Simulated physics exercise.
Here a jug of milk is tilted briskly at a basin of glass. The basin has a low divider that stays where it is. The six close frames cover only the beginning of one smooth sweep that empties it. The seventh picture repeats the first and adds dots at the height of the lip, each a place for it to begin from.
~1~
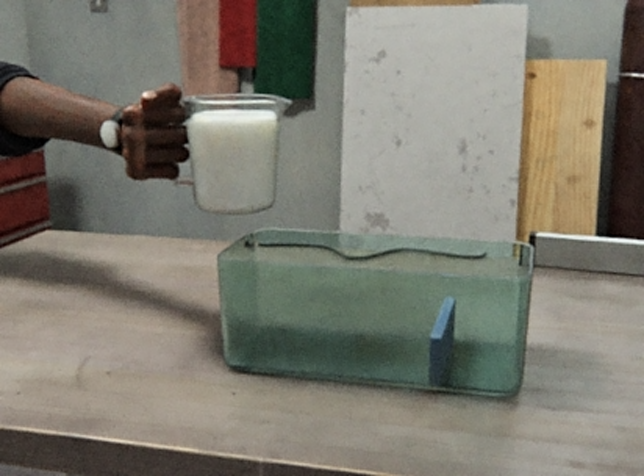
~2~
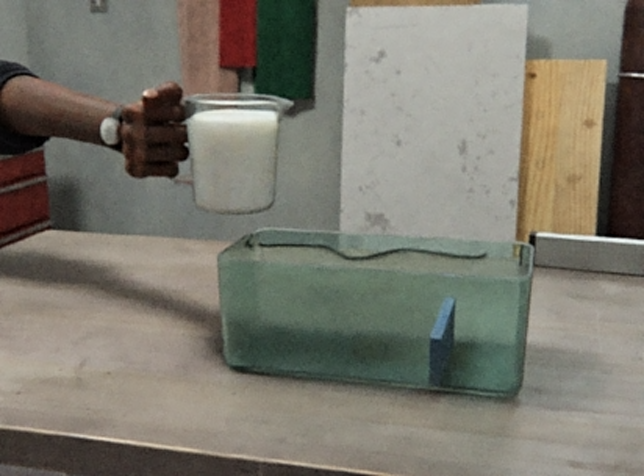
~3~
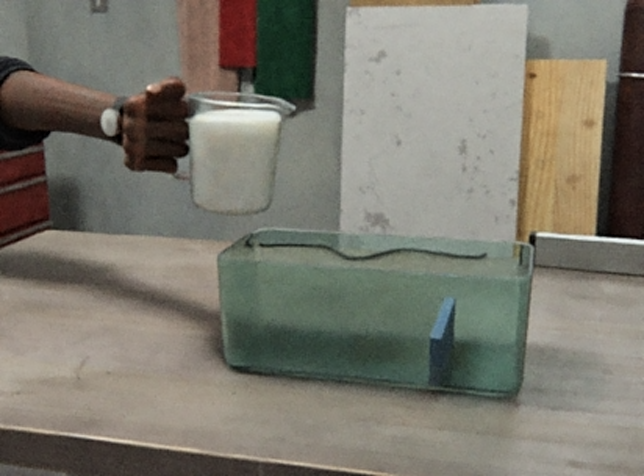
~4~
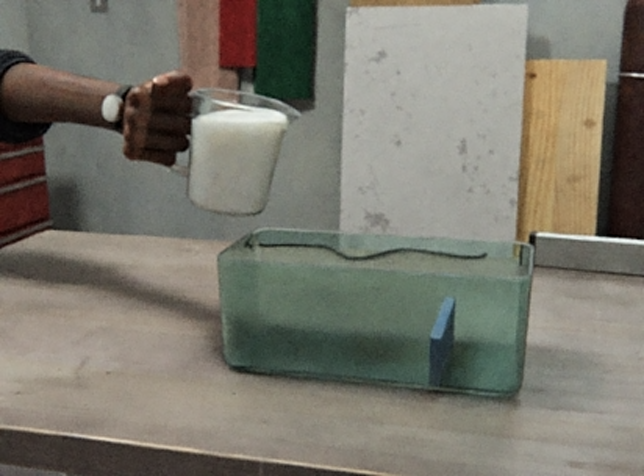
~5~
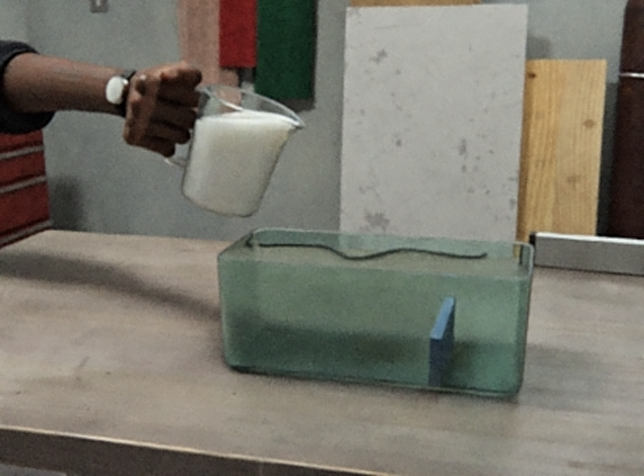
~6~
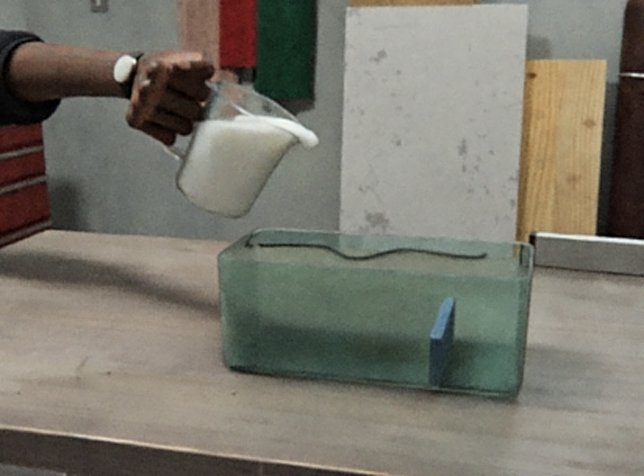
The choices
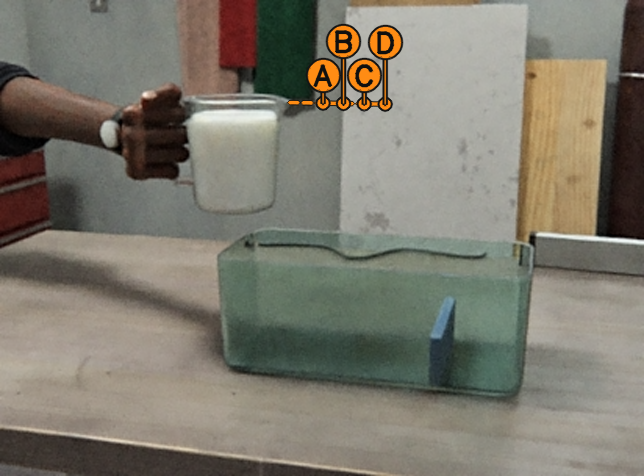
In this clip, a hand holds a clear jug of milk above the left side of a glass basin with a blue panel inside, then tilts it to the right until milk just passes over the lip.
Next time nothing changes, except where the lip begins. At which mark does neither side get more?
The answer is spot D.
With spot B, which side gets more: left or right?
The left side.
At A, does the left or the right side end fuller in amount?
The left one.
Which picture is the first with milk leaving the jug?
Picture 6.
On the marked copy, A at (323, 103); B at (343, 103); C at (364, 103); D at (385, 104).
With A, about 96 % ends left of the wall and 2 % right of it.
With B, about 97 % ends left of the wall and 2 % right of it.
With C, about 85 % ends left of the wall and 14 % right of it.
With D, about 48 % ends left of the wall and 52 % right of it.
